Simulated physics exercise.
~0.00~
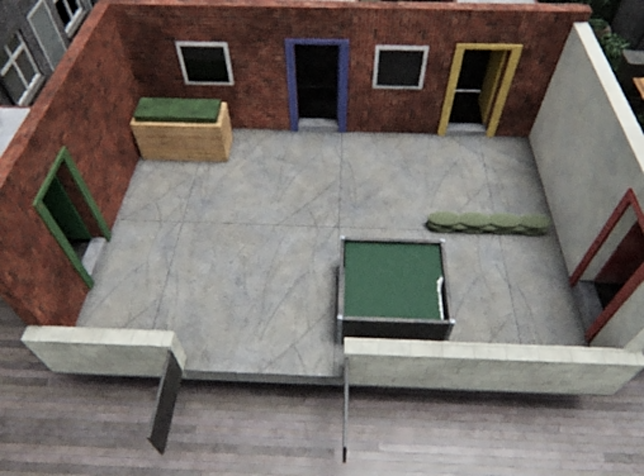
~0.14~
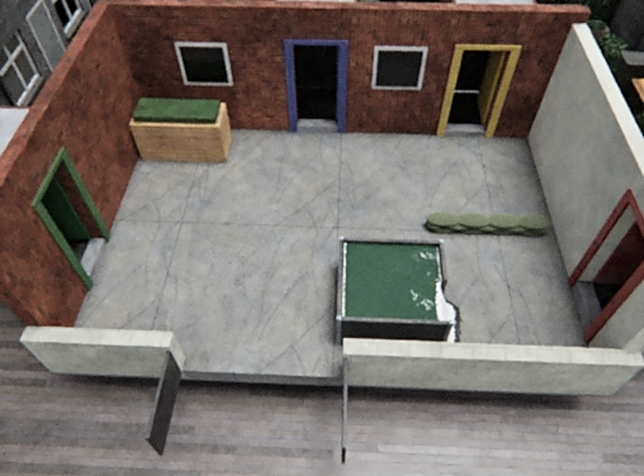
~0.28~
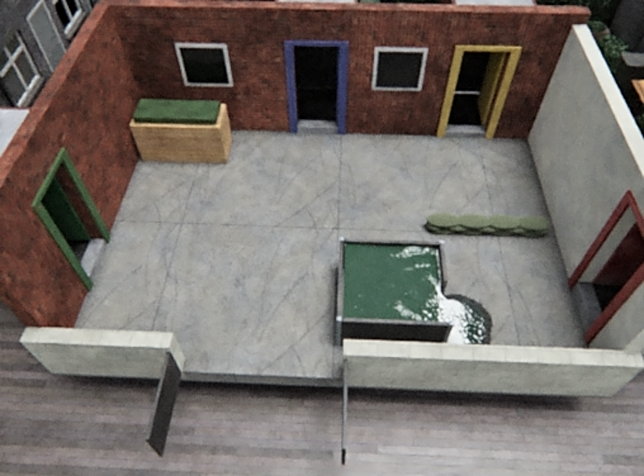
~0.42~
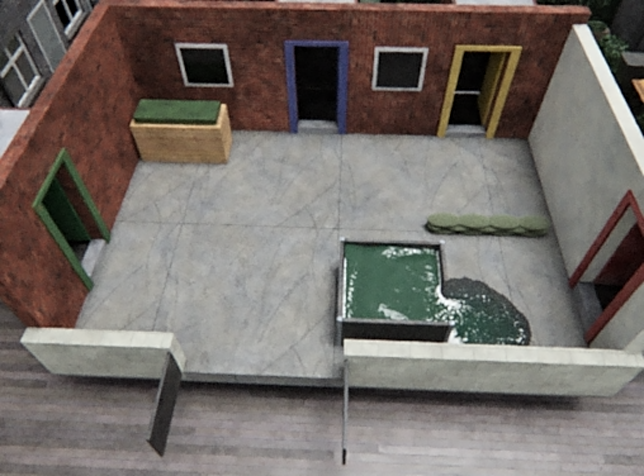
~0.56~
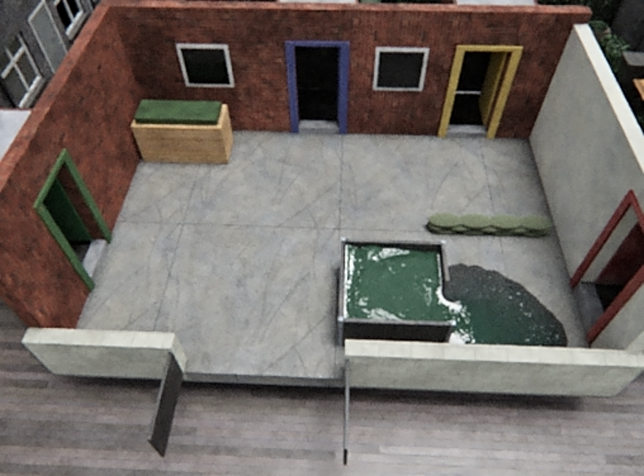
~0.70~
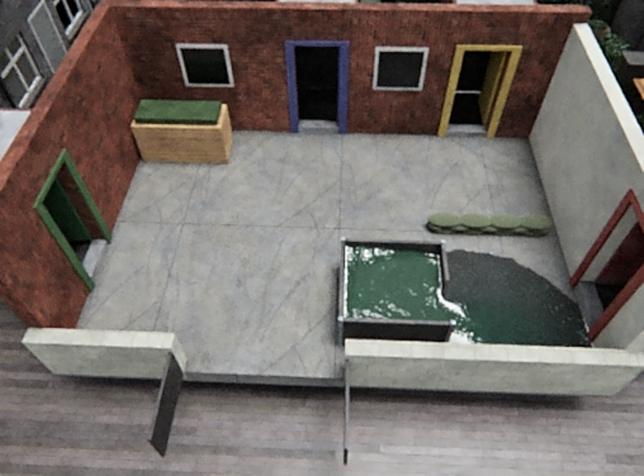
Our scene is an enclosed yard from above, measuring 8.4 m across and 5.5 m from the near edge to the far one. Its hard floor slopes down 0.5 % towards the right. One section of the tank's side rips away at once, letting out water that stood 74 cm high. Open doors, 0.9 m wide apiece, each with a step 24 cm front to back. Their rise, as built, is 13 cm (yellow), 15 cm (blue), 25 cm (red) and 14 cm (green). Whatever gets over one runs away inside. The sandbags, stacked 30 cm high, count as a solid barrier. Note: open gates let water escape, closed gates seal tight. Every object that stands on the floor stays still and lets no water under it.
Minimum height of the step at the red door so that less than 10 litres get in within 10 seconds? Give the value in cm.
Roughly 30 cm.
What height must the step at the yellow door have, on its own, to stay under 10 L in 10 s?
Yellow: 6.5 cm.
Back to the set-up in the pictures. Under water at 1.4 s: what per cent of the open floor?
About 10 per cent.
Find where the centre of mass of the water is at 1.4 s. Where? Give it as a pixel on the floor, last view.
My guess is close to (443, 315).
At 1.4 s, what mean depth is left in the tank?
It averages close to 44 centimetres.
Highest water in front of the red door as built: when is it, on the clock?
The depth peaks at about 1.4 seconds.
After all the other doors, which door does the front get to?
Green, last of all.
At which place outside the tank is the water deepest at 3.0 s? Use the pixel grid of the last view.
(555, 245).
After 1.4 s water covers 10 % of the floor, deepest (54 cm) near (578, 362); 35 cm at the red door, 2 litres in over its 25 cm step.
After 3.0 s water covers 25 % of the floor, deepest (34 cm) near (555, 245); 24 cm at the red door, 29 litres in over its 25 cm step.
After 10.0 s water covers 90 % of the floor, deepest (12 cm) near (526, 244); 10 cm at the red door, 31 litres in over its 25 cm step.
At the red door as built, the water arrived by 0.7 s and peaked near 35 cm at 1.4 s.
With a step of 25.5 cm, 28 litres would have come in within the 10 s; with 34 cm, 2 litres. So under 10 litres takes about 30 cm.
